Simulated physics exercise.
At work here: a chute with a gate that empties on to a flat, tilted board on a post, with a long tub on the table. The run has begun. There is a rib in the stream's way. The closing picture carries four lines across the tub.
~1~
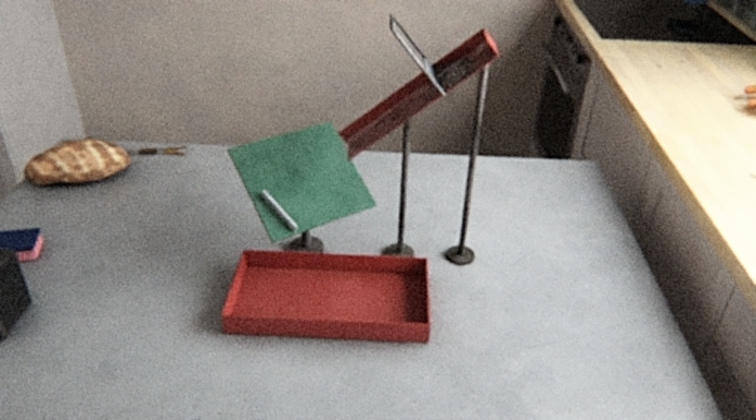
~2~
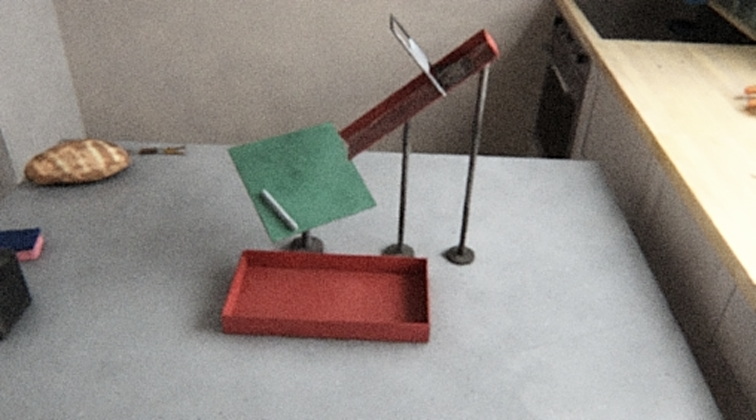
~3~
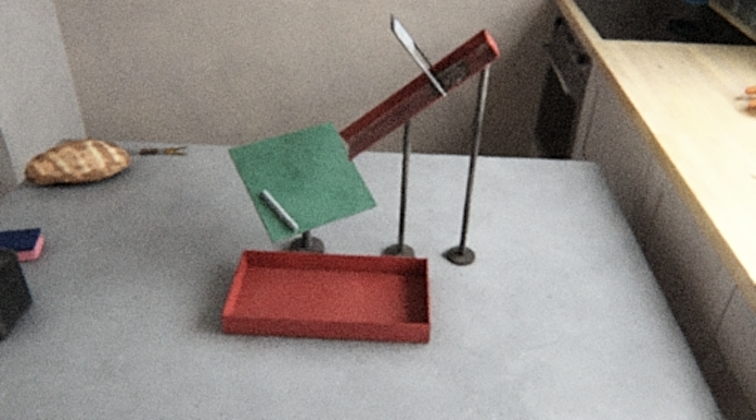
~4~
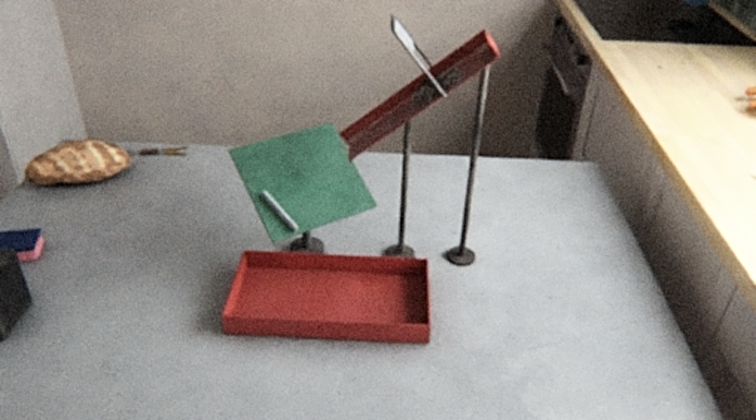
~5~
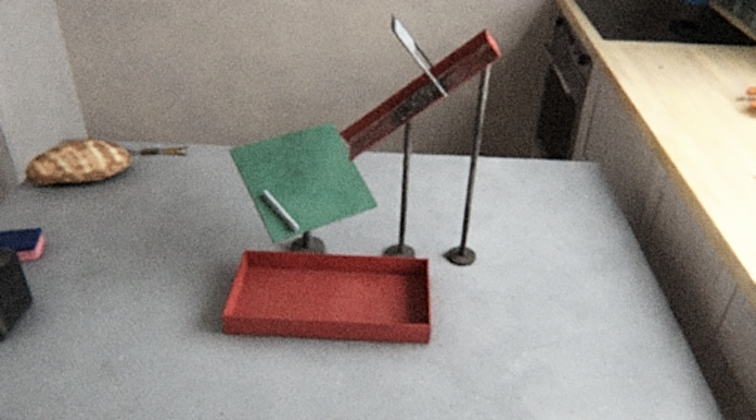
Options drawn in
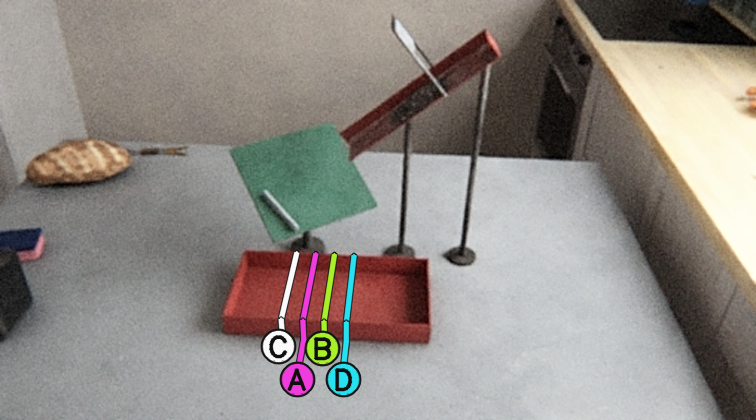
A red chute stands over a green board as small dark balls slide down it leftward.
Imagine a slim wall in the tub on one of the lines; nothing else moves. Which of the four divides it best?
I would pick line B.
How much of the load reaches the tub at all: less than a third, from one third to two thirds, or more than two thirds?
It is more than two thirds.
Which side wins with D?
The left side.
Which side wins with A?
Right.
On the marked copy, line A crosses the front rim at (303, 319); line B crosses the front rim at (324, 320); line C crosses the front rim at (281, 318); line D crosses the front rim at (346, 321).
With A, of what is caught, a small part on the left of the divider, most on the right.
With B, of what is caught, about half on the left of the divider, about half on the right.
With C, of what is caught, a small part on the left of the divider, nearly all on the right.
With D, of what is caught, most on the left of the divider, about a quarter on the right.
